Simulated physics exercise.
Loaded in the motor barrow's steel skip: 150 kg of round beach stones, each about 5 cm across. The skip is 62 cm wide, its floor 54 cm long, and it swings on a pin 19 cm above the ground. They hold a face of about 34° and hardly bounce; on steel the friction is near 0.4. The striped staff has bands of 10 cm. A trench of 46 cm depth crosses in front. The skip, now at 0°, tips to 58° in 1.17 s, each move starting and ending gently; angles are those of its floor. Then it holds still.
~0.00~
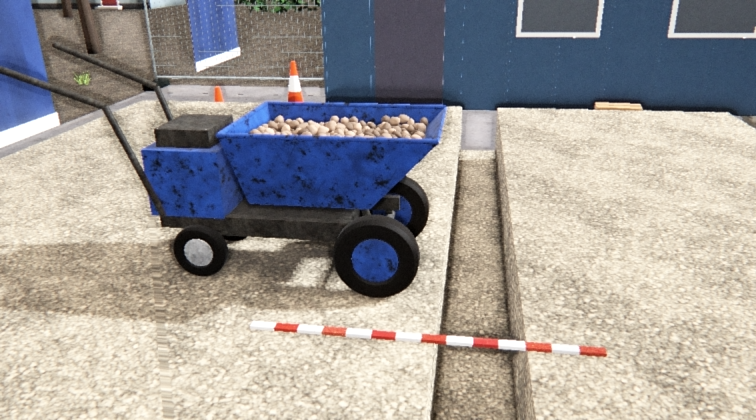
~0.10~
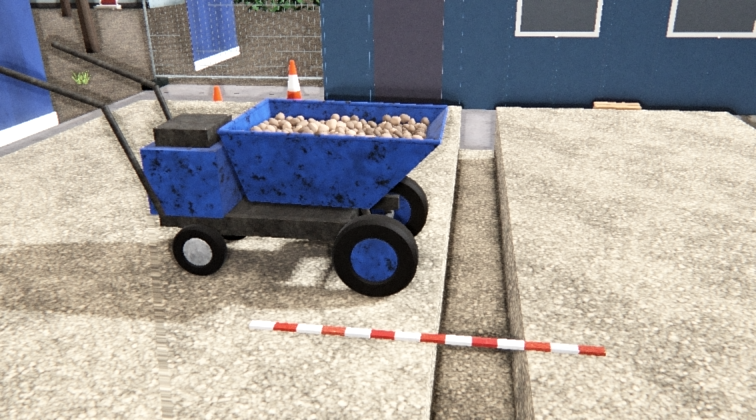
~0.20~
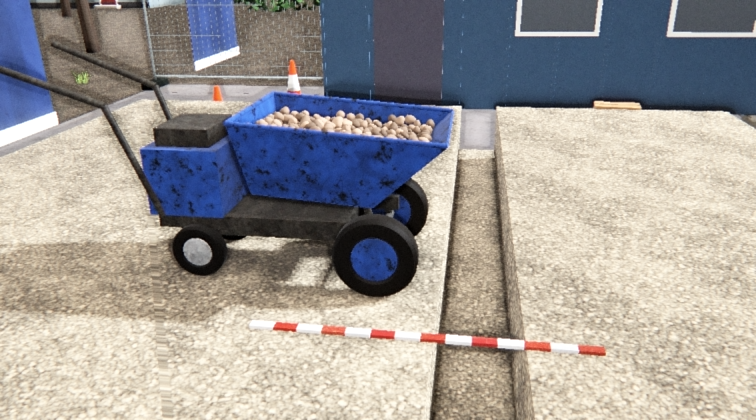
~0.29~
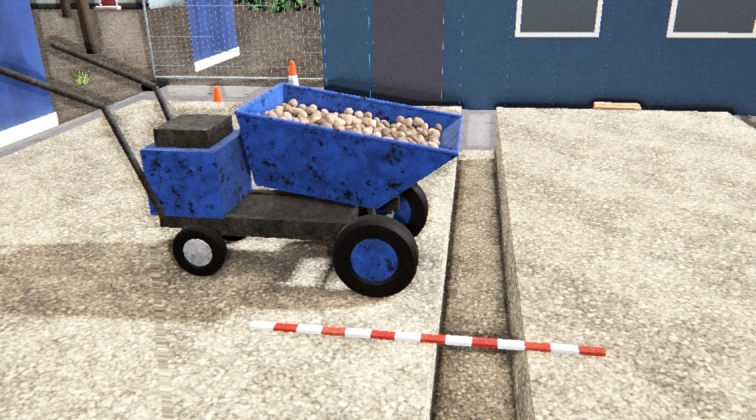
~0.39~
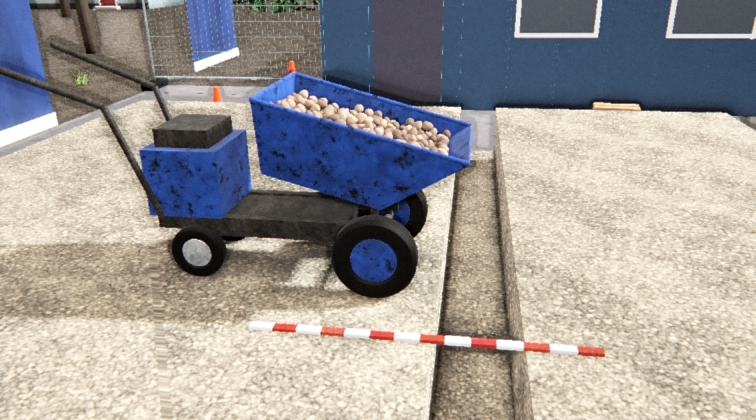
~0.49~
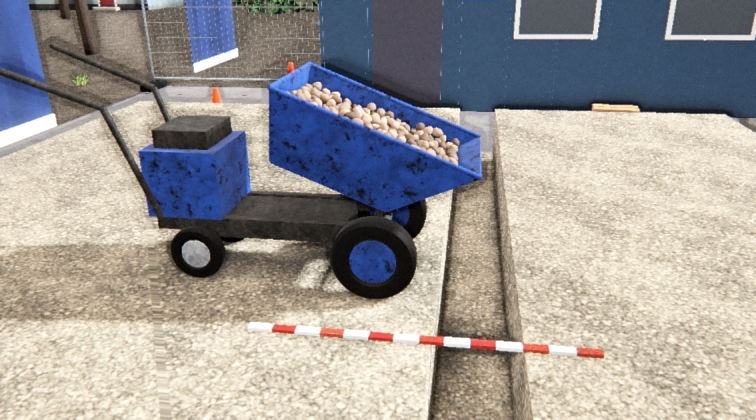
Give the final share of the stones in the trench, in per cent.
Roughly 25 per cent ends in the trench.
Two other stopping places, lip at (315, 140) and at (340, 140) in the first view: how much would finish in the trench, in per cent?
About 75 and 95 per cent.
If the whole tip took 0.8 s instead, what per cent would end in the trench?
It would be near 20 per cent.
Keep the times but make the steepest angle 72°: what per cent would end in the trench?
In that case some 20 per cent.
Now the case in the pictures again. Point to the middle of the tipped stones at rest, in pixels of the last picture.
Near (555, 276).
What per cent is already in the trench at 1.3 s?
About 0 per cent by then.
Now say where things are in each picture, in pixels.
Lip at (438, 142), floor tilted 0°, highest stones at (346, 127), in the first picture.
Lip at (440, 143), floor tilted 1°, highest stones at (314, 125); the stones move at 0.2 m/s on average, in the second picture.
Lip at (447, 147), floor tilted 4°, highest stones at (300, 121); the stones move at 0.4 m/s on average, in the third picture.
The skip is at 9°, its lip at (458, 154); the top of the load is at (288, 112); the stones move at 0.5 m/s on average, in the fourth picture.
The skip is at 15°, its lip at (469, 164); the top of the load is at (300, 103); the stones move at 0.6 m/s on average, in the fifth picture.
The skip is at 22°, its lip at (481, 178); the top of the load is at (308, 92); the stones move at 0.6 m/s on average, in the sixth picture.
After 0.9 s the floor is at 49°; 100 % in the skip; the foremost stones are at (498, 207).
After 1.3 s the floor is at 58°; 80 % in the skip, 1 % in the trench, 19 % past the trench; the foremost stones are at (583, 279).
After 1.6 s the floor is at 58°; 46 % in the skip, 1 % in the trench, 53 % past the trench; the foremost stones are at (695, 304).
After 3.6 s the floor is at 58°; 7 % in the skip, 25 % in the trench, 69 % past the trench; the foremost stones are past the picture's edge.
